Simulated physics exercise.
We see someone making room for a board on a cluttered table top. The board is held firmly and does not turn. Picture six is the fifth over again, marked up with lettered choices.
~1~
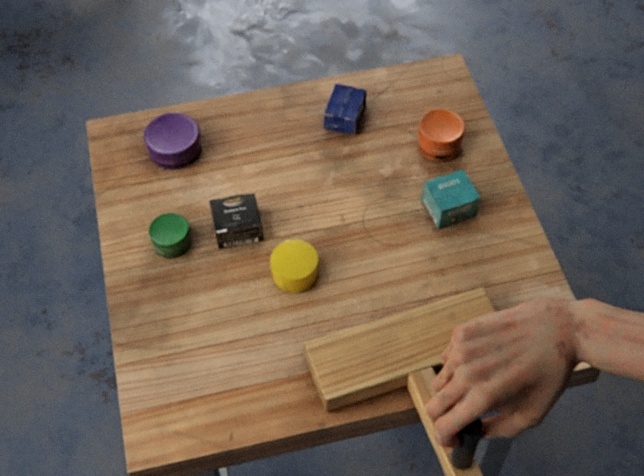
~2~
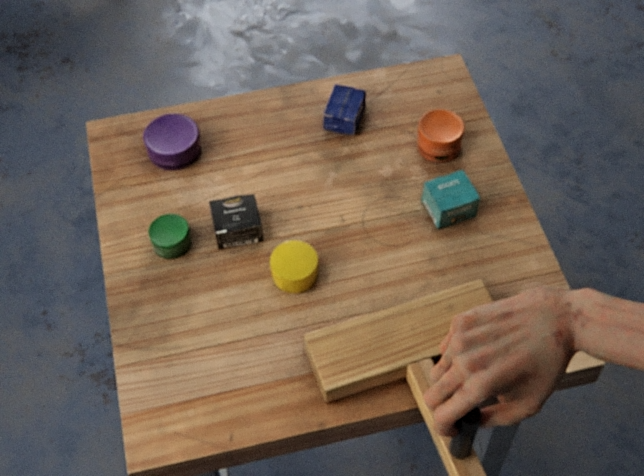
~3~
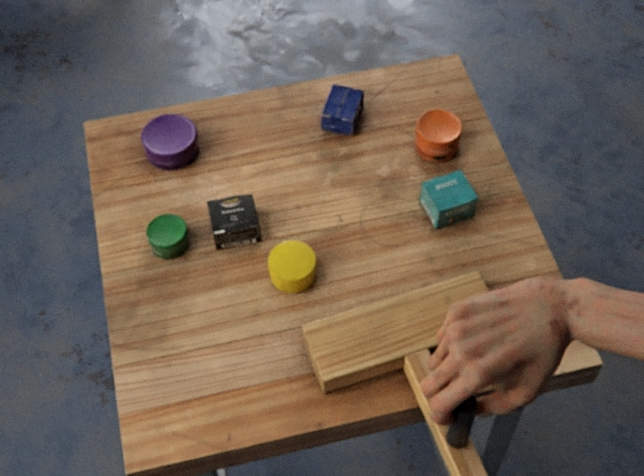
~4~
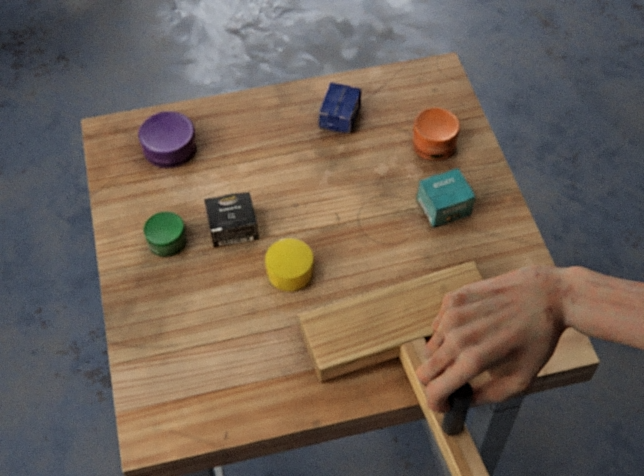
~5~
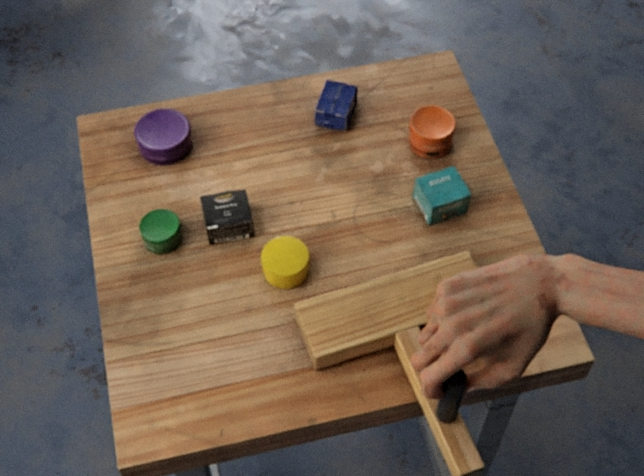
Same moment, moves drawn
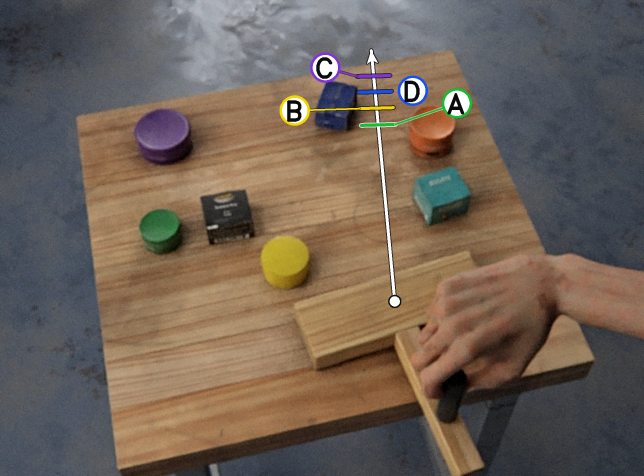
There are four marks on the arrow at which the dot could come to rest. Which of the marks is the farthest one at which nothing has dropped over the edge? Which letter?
Up to mark A.
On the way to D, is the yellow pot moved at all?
Yes.
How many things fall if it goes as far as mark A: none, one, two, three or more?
In all, none.
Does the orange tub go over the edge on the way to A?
No.
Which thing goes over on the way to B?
It is the orange tub.
On the marked copy, A at (378, 125); B at (377, 108); C at (373, 76); D at (375, 92); the arrow from (395, 301) to (371, 51); the white dot at (395, 301).
Following A. Soon after the start, board (388, 241); turquoise packet (438, 180); black packet (222, 215).
Later, board (381, 177); turquoise packet (429, 123); orange tub (415, 93).
In the end, board (378, 134); orange tub (400, 58); turquoise packet (424, 83); nothing has fallen.
As for the rest, B drops the orange tub; C drops the turquoise packet, blue box and orange tub; D drops the orange tub.
